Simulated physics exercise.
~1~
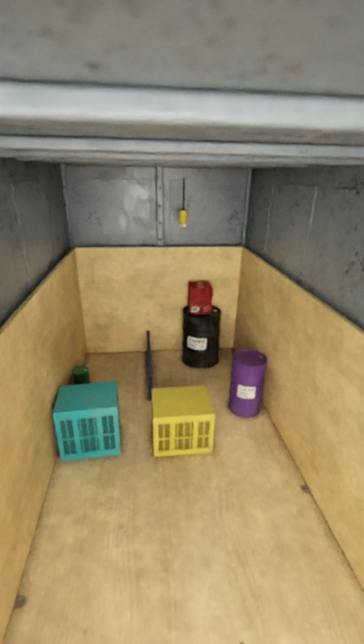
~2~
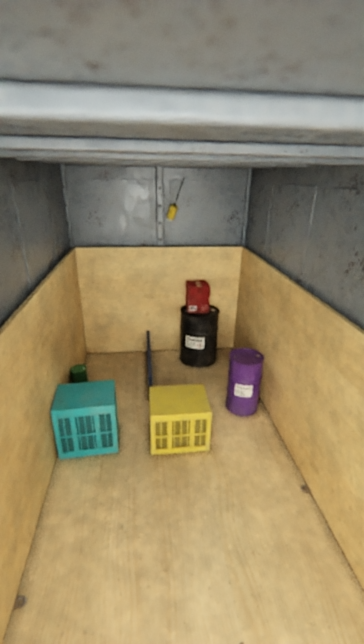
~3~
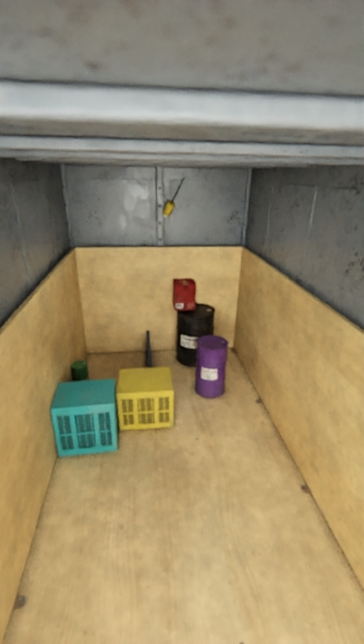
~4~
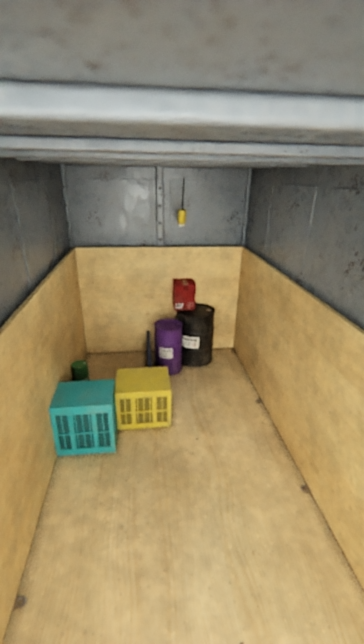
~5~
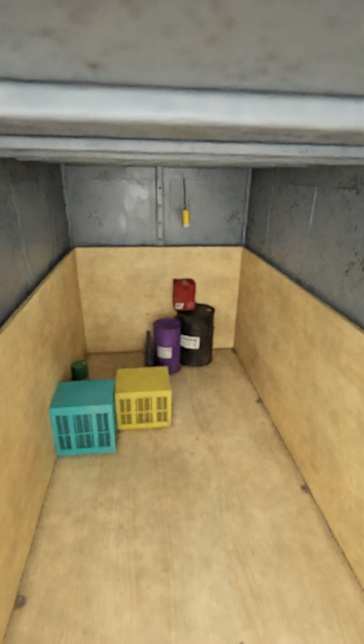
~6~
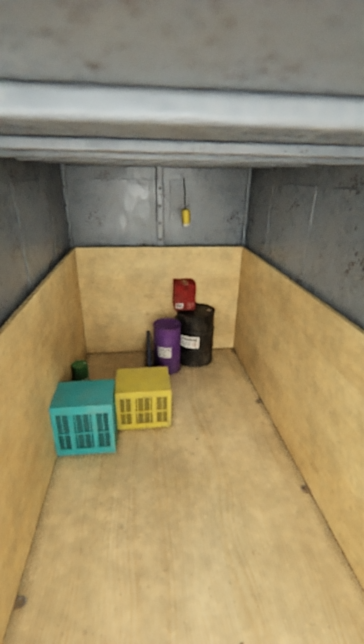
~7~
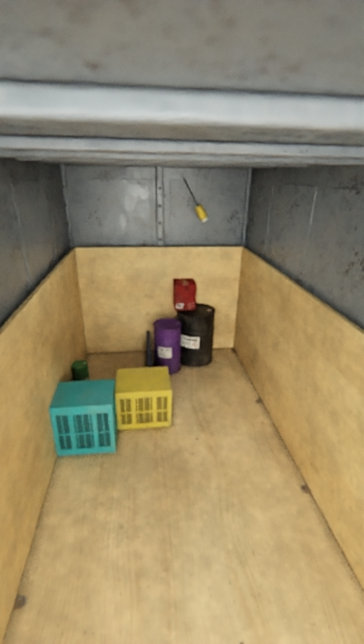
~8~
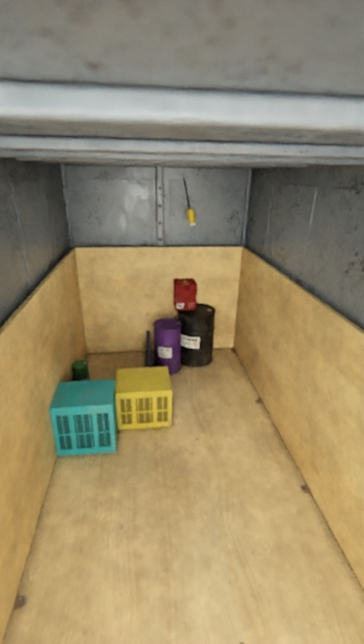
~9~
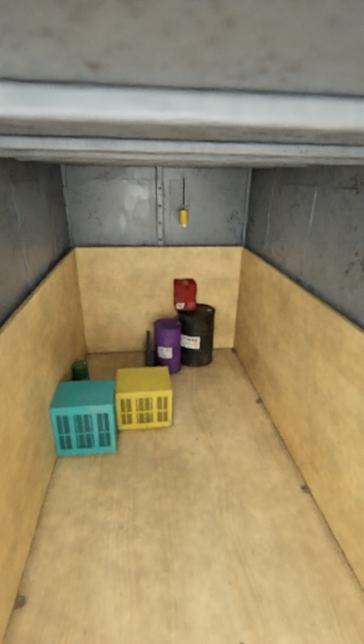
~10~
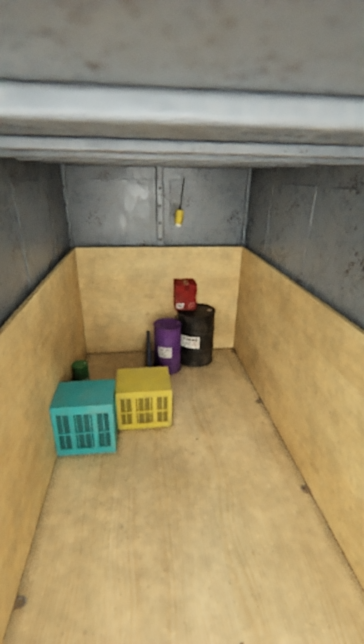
The yellow chest, purple drum and red box slide left and back, then stay upright.
